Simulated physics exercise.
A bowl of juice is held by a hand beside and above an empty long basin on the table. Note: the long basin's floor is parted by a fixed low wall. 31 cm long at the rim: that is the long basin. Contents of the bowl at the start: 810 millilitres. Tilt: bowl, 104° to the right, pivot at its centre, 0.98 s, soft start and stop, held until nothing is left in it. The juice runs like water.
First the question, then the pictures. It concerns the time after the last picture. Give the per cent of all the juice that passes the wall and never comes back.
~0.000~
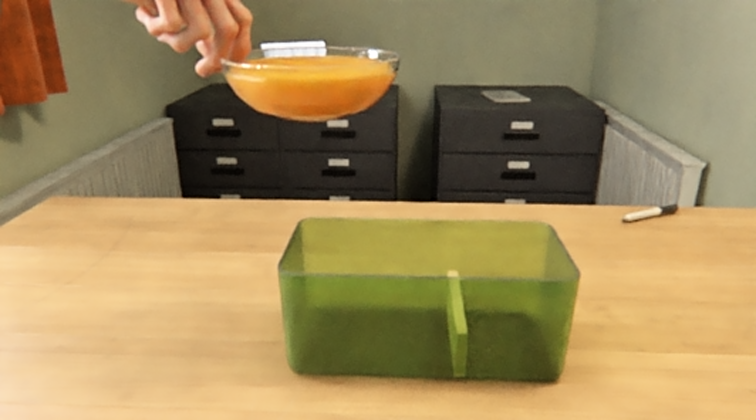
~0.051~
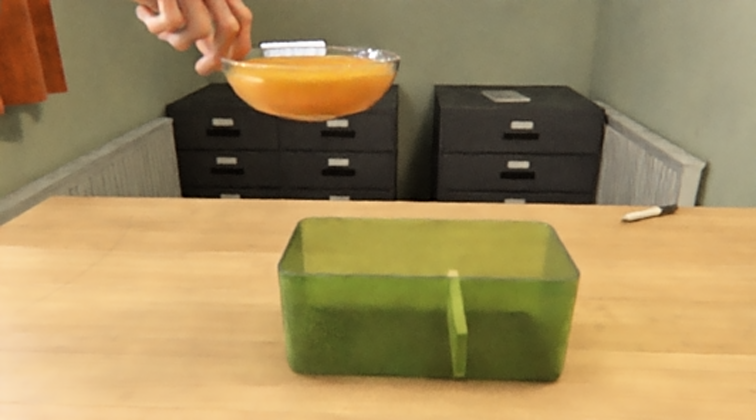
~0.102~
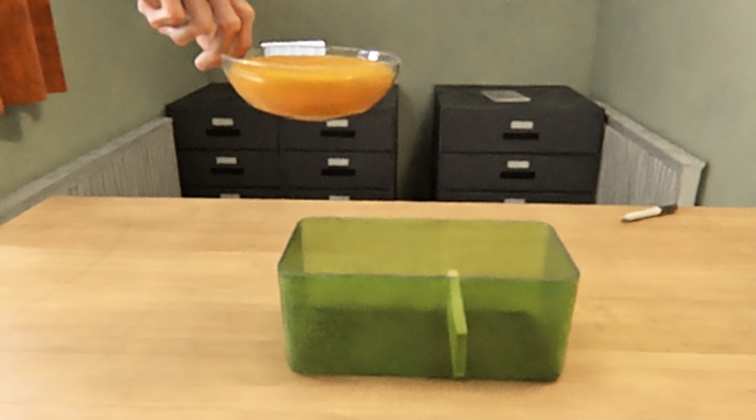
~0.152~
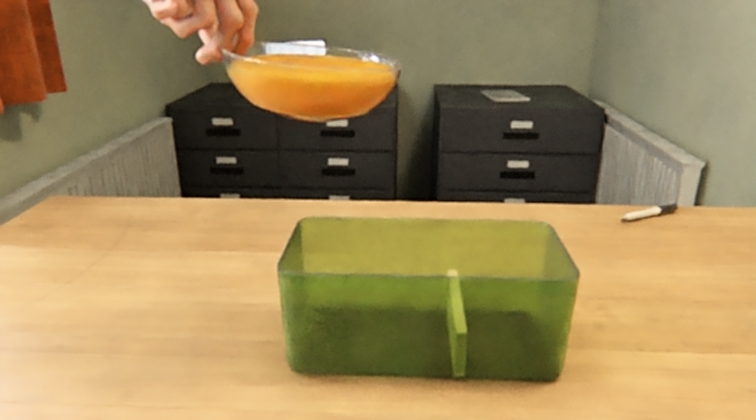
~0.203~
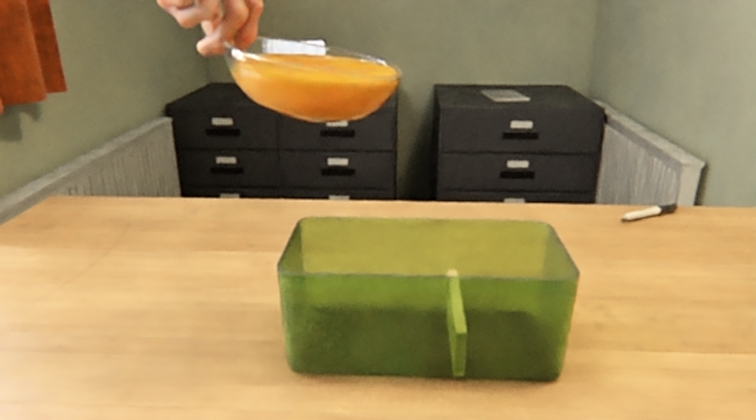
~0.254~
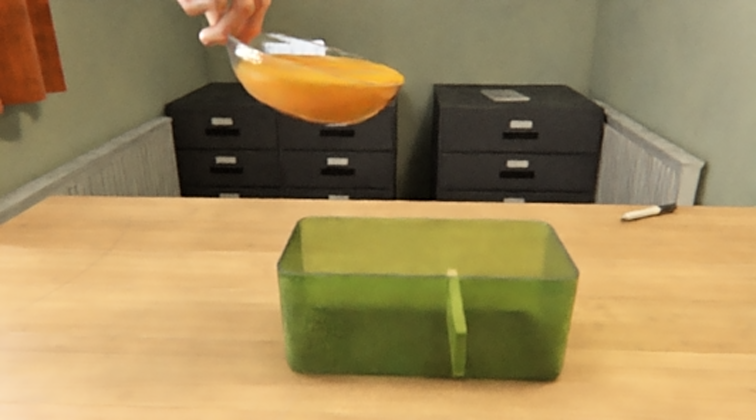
I would say 48 percent.
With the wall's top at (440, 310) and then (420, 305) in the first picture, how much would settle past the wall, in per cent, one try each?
65 in a hundred, followed by 75 in a hundred.
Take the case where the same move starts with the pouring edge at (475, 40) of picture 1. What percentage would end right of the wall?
Result then: Approx. 75 %.
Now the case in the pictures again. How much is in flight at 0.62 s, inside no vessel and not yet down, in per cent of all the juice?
My guess is roughly 50 %.
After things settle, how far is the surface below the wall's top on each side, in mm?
The left side gives some 42 mm, the right side some 32 mm.
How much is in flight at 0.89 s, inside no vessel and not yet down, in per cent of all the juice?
Near 4 in a hundred.
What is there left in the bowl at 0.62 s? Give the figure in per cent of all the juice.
I'd estimate some 16 % remains.
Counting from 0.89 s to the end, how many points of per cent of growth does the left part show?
Around 3 in a hundred.
By 0.62 s the tilt is 73° and 15 per cent is still to pour, 8 is left of the wall and 27 right of it.
By 0.89 s the tilt is 102° and 0 per cent is still to pour, 47 is left of the wall and 48 right of it.
By 1.17 s the tilt is 104° and 0 per cent is still to pour, 50 is left of the wall and 47 right of it.
By 1.48 s the tilt is 104° and 0 per cent is still to pour, 50 is left of the wall and 48 right of it.
At rest 50 per cent lies left of the wall, 48 right of it and 2 outside.
